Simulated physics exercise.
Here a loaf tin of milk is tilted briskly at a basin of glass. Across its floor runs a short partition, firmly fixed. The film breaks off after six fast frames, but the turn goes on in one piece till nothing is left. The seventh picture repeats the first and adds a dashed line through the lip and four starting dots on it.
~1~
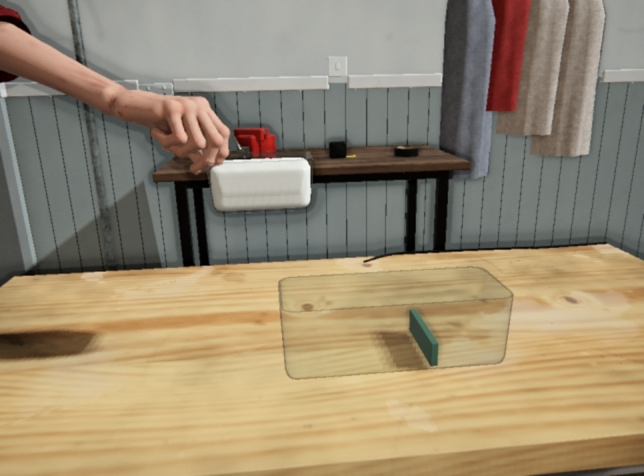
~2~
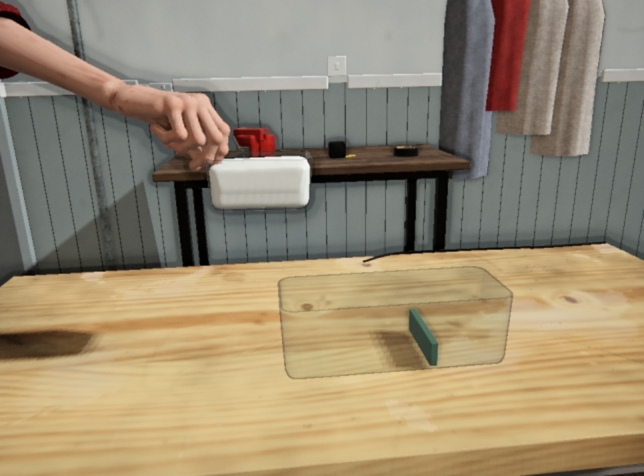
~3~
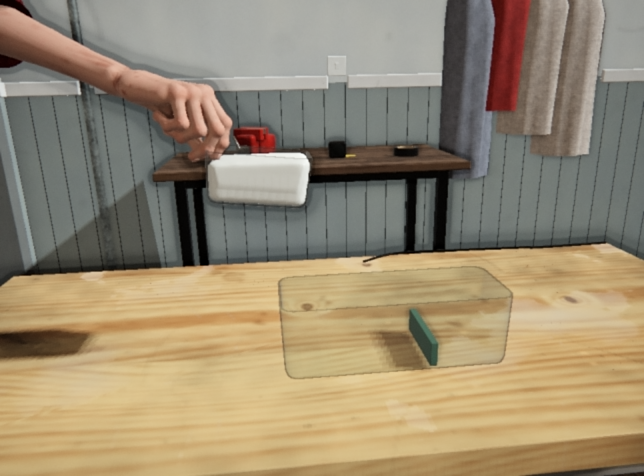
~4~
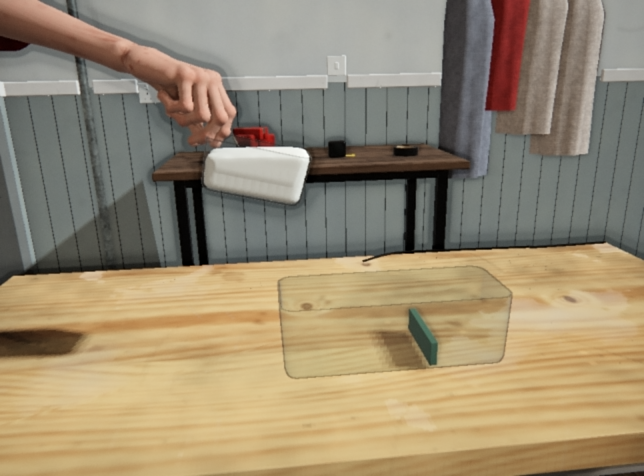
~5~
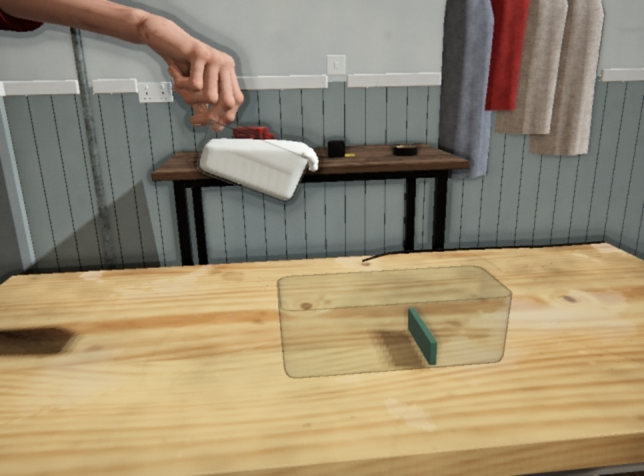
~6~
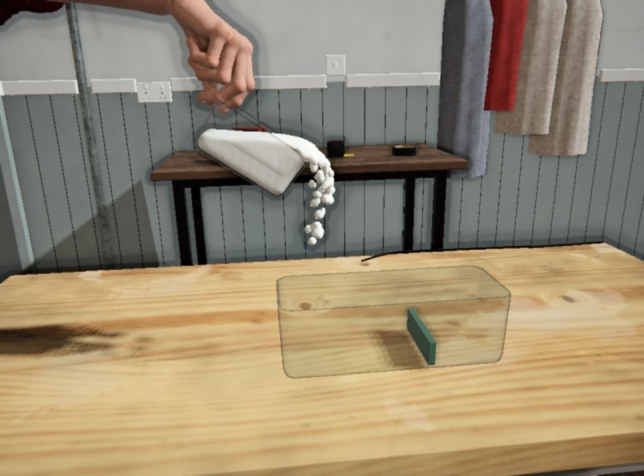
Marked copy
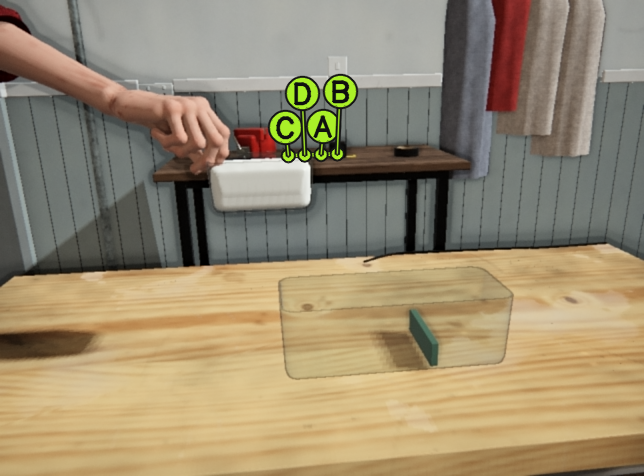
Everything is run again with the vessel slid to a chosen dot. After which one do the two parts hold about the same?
The answer is dot B.
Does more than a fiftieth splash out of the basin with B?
Yes.
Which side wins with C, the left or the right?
More ends on the left.
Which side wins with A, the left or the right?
The left side.
On the marked copy, A at (321, 154); B at (337, 153); C at (288, 155); D at (304, 155).
For dot A, about 77 % ends left of the wall and 17 % right of it; 6 % is lost outside.
For dot B, about 49 % ends left of the wall and 44 % right of it; 7 % is lost outside.
For dot C, about 83 % ends left of the wall and 10 % right of it; 6 % is lost outside.
For dot D, about 85 % ends left of the wall and 9 % right of it; 6 % is lost outside.
